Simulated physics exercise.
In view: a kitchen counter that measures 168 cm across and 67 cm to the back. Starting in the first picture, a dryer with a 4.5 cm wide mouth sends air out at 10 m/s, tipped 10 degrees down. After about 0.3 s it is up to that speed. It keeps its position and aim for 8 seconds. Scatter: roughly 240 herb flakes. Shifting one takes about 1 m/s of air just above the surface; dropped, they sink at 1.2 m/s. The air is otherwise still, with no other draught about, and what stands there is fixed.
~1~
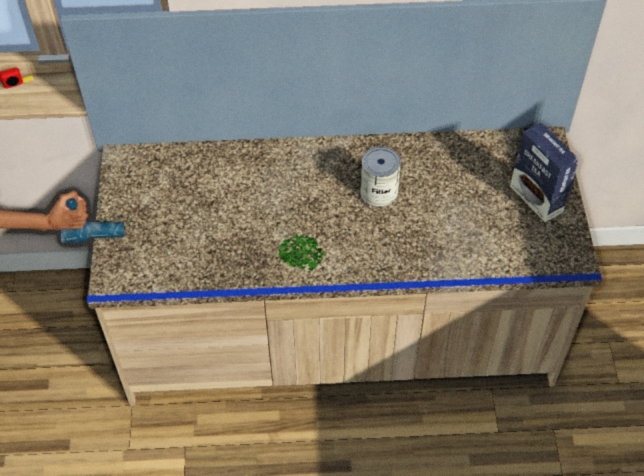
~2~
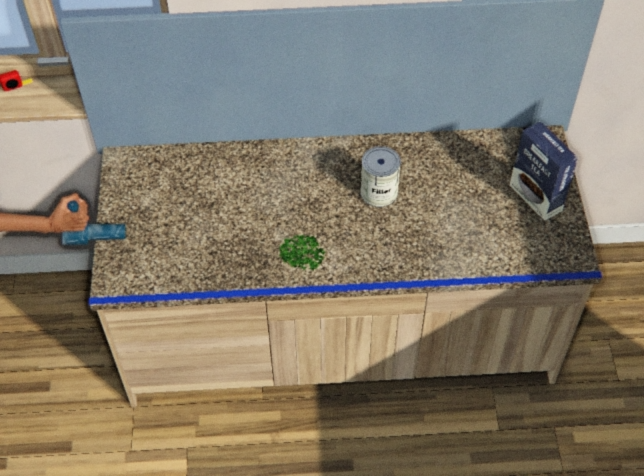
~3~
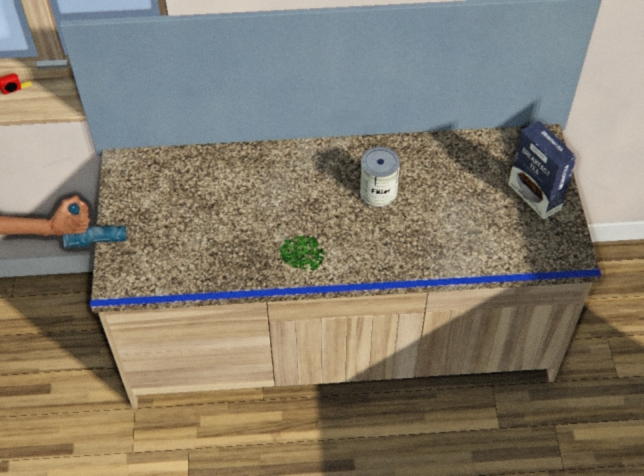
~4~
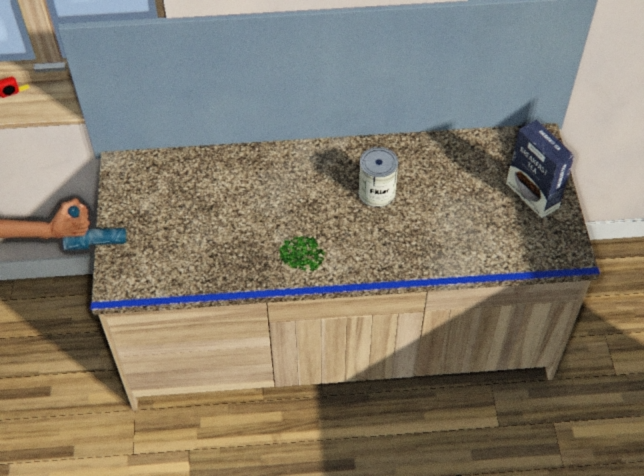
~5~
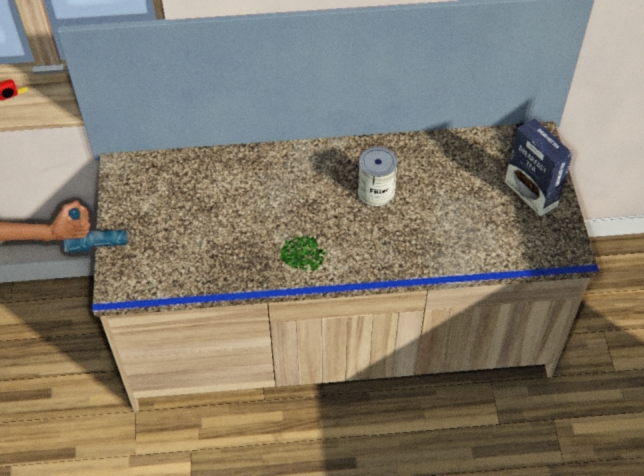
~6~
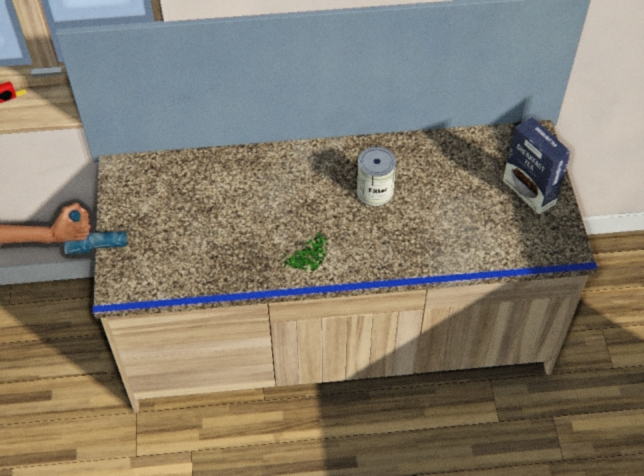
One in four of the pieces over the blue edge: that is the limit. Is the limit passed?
I'd bet the limit of a quarter at that edge is broken.
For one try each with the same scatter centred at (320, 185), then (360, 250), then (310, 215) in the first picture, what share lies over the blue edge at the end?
Roughly 0 %, then 40 %, then 2 %.
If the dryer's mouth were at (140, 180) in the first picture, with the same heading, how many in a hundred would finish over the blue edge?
Then around 0 percent.
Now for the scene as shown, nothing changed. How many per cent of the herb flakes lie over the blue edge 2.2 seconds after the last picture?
Roughly 70 per cent.
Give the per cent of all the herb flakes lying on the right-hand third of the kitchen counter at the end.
Roughly 0 in a hundred.
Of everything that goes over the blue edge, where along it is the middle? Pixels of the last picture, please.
Around (463, 280).
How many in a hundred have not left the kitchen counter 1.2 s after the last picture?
Roughly 20 per cent.
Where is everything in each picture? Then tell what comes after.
In the first picture, the middle of the herb flakes is near (302, 254), none has stirred yet and the mouth of the dryer is at (124, 230).
In the second picture, the middle of the herb flakes is near (303, 254), none has stirred yet and the blue edge is centred on (347, 291).
In the third picture, the middle of the herb flakes is near (303, 254), none has stirred yet, the top of a tin is at (381, 161) and the top of a carton is at (549, 143).
In the fourth picture, the middle of the herb flakes is near (303, 255) and none has stirred yet.
In the fifth picture, the middle of the herb flakes is near (303, 255) and none has stirred yet.
In the sixth picture, the middle of the herb flakes is near (311, 254), the farthest in sight from the dryer is at (327, 244) and about 40 % have left their places.
Then, 1.2 s after the last picture, 32 % are on the move or not yet settled, 56 % are over the blue edge; the middle of those still in play is near (549, 263).
Then, 2.2 s after the last picture, 3 % are on the move or not yet settled, 68 % are over the blue edge.
Then, 4.1 s after the last picture, 0 % are on the move or not yet settled, 68 % are over the blue edge.
Then, 7.7 s after the last picture, at the end, 68 % are over the blue edge.
